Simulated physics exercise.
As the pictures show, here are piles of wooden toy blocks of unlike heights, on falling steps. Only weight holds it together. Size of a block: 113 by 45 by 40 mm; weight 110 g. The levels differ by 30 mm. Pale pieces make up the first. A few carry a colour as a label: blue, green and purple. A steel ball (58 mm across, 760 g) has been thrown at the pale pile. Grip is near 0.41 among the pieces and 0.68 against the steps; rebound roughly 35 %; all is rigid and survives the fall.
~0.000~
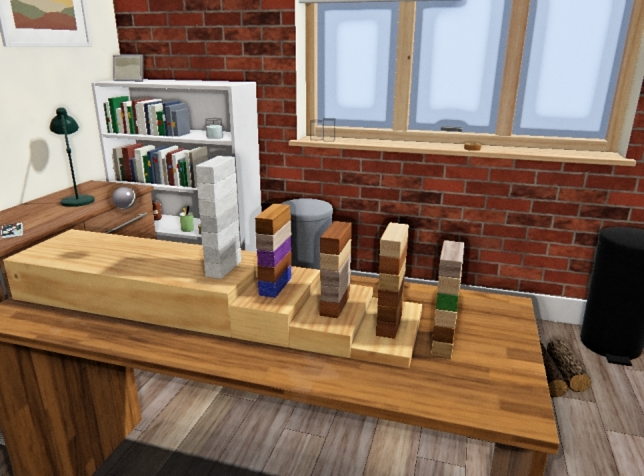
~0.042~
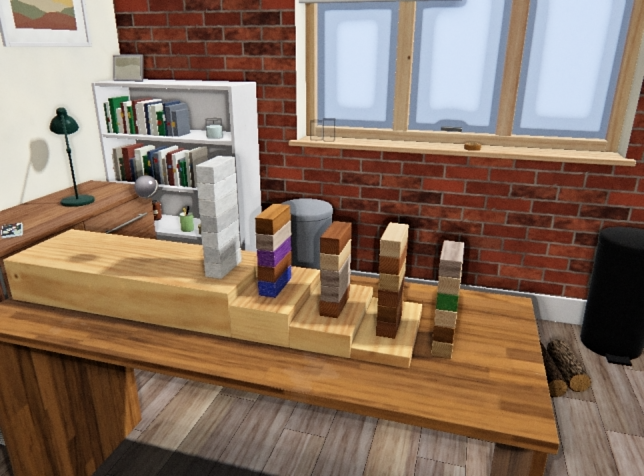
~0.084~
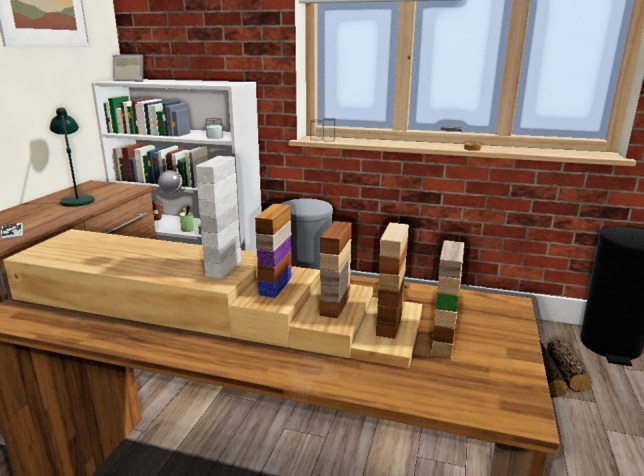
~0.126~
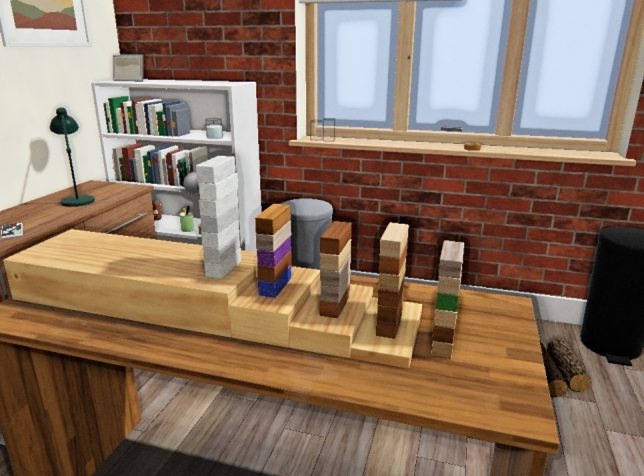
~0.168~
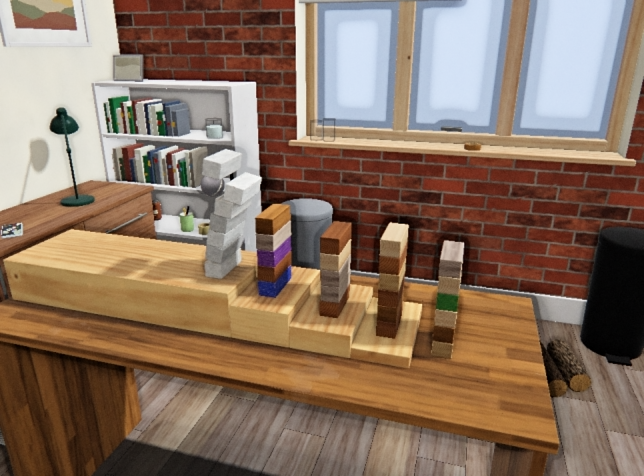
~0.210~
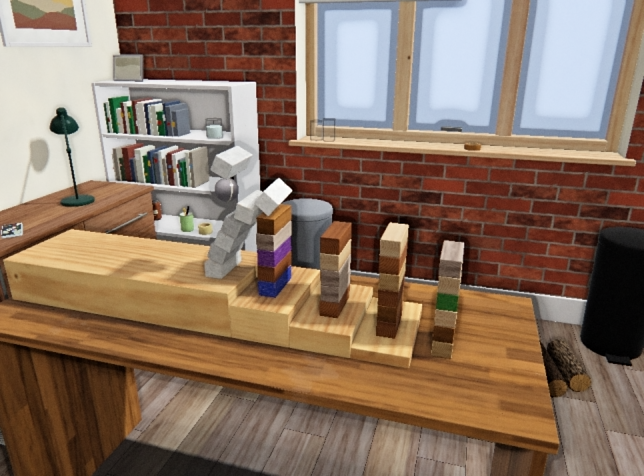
A long wooden table stands in a room with a red brick wall, seen from slightly above by a still camera, with a white bookshelf, green lamp and window behind. Five block towers stand on descending wooden steps, pale grey at left, then brown-toned ones with purple, blue and green pieces. A grey ball flies in from the left and strikes the pale tower, whose upper blocks break apart and lean right against the neighbouring tower.
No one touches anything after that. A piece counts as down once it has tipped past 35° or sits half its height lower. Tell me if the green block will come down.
In the end the green block falls.
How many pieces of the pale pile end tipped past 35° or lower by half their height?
The count is 6.
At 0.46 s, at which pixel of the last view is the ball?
Near (258, 252).
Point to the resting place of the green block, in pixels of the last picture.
At about (526, 348).
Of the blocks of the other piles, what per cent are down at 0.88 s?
85 per cent by then.
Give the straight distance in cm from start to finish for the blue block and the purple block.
Moved: Blue 0, purple 18.
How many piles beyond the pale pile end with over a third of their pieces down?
4 in all.
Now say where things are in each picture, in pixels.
In the first frame (we follow the side turned to the camera), ball (125, 198) 22 cm from contact, 2.0 m/s; green block (447, 303); purple block (283, 251); blue block (267, 289); no other piece has moved.
Ball (147, 187) 15 cm from contact, 1.8 m/s; green block (447, 303), in the second frame.
Ball (170, 182) 8 cm from contact, 1.7 m/s; green block (447, 303), in the third frame.
Ball (196, 184) after contact, 1.5 m/s; green block (447, 303), in the fourth frame.
Ball (213, 185) after contact, 0.9 m/s; green block (447, 303); no other piece has moved, in the fifth frame.
Ball (227, 190) after contact, 1.0 m/s; green block (447, 303); purple block (283, 251); blue block (267, 290); no other piece has moved, in the sixth frame.
Around 0.46 s, 6 of the pale pile down; 4 of the 22 other blocks down; green block unmoved; purple block tipped 3°, 6 cm lower.
Around 0.88 s, 6 of the pale pile down; 19 of the 22 other blocks down; green block tipped 44°, 7 cm lower; purple block 7 cm lower.
Finally (2.4 s), 6 of the pale pile down; 19 of the 22 other blocks down; green block 12 cm lower; purple block 7 cm lower; blue block displaced 4 mm. Seen by the last camera, middles, green block near (526, 348), purple block near (336, 286).
